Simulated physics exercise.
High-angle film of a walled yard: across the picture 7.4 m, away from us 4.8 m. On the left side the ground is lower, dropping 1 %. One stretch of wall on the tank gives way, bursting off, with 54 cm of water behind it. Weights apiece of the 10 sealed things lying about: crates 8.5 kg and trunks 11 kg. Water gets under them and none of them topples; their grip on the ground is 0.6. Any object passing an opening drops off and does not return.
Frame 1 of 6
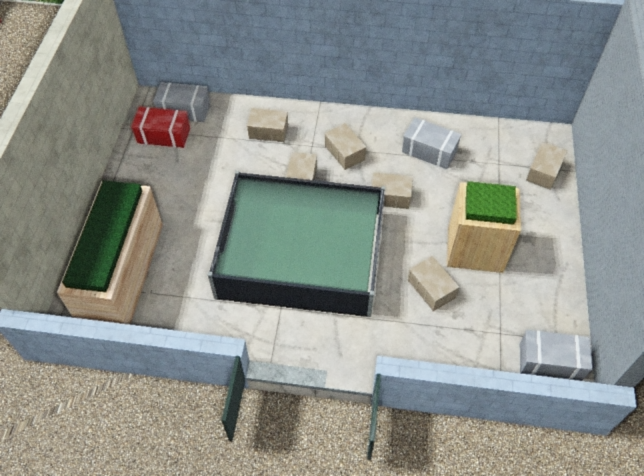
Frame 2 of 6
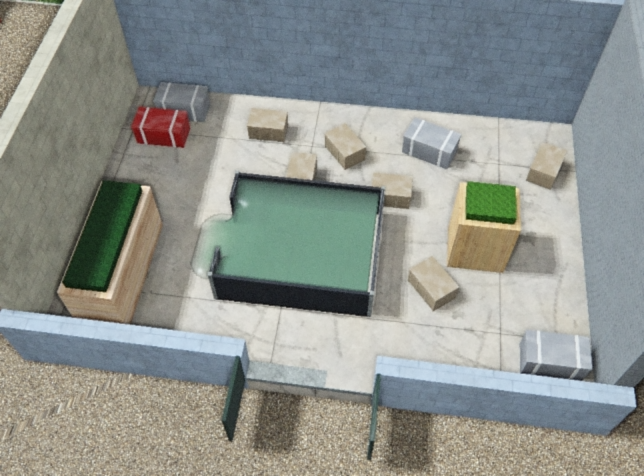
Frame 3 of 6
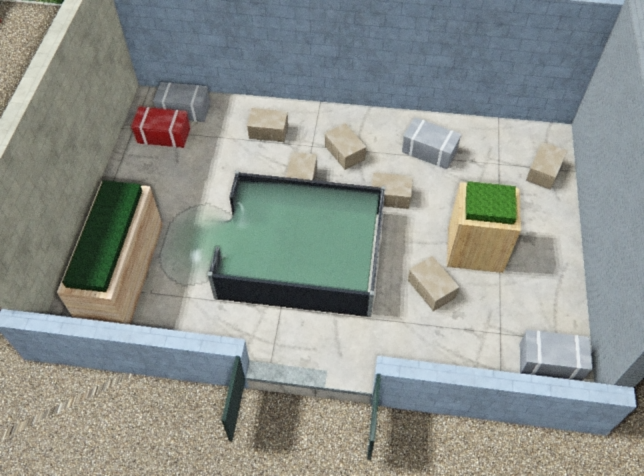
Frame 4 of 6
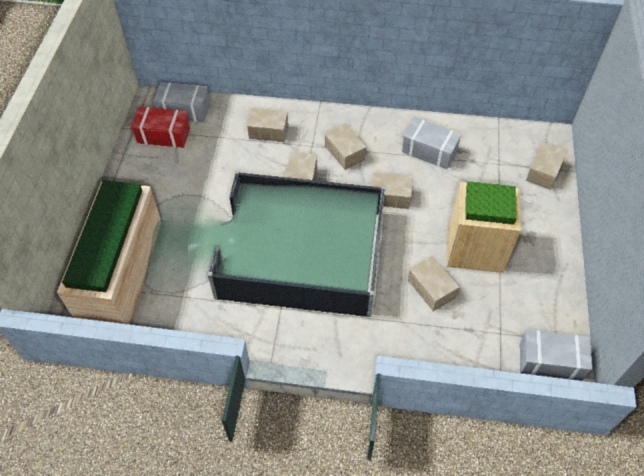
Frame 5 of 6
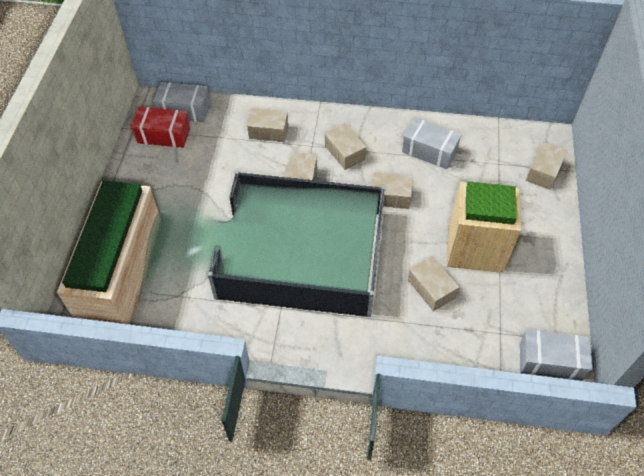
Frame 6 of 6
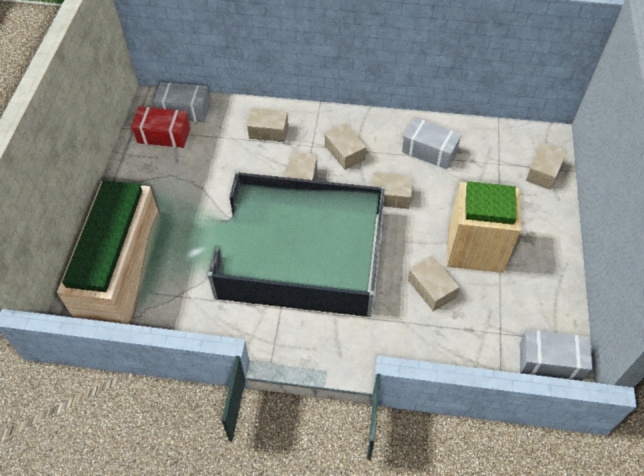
The clip opens on a walled yard seen from above, with a dark-sided tank of green water among scattered crates and trunks. Part of the tank's left wall disappears, and water spreads out in a rounded, thinning sheet toward the planter on the left, while the crates and trunks stay still.
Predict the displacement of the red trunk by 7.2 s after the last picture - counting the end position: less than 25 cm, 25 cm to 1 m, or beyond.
It moves a long way.
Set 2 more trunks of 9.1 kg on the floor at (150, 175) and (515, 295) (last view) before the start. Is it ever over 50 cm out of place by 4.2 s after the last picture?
In sequence: Beyond it, then within it.
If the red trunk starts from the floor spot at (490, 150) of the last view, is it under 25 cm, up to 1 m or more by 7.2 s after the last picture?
As it turns out, it barely budges.
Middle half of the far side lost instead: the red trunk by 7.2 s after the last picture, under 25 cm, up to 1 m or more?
With that failure, the red trunk lands a long way off.
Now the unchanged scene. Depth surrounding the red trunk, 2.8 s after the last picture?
I'd put it at about 8 cm.
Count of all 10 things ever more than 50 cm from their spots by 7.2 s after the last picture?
It adds up to 5.
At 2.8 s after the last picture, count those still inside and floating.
At that moment it comes to 1.
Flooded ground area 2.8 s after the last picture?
I'd put it close to 18 m2.
Then, 0.9 s after the last picture the red trunk is near (162, 111), 0.2 m from its start, aground; 0 of 10 are out; 0 afloat.
Then, 2.8 s after the last picture the red trunk is near (201, 108), 0.7 m from its start, aground; 0 of 10 are out; 1 afloat.
Then, 4.8 s after the last picture the red trunk is near (236, 155), 1.5 m from its start, aground; 0 of 10 are out; 1 afloat.
Then, 7.2 s after the last picture the red trunk is near (217, 164), 1.4 m from its start, afloat; 0 of 10 are out; 7 afloat.
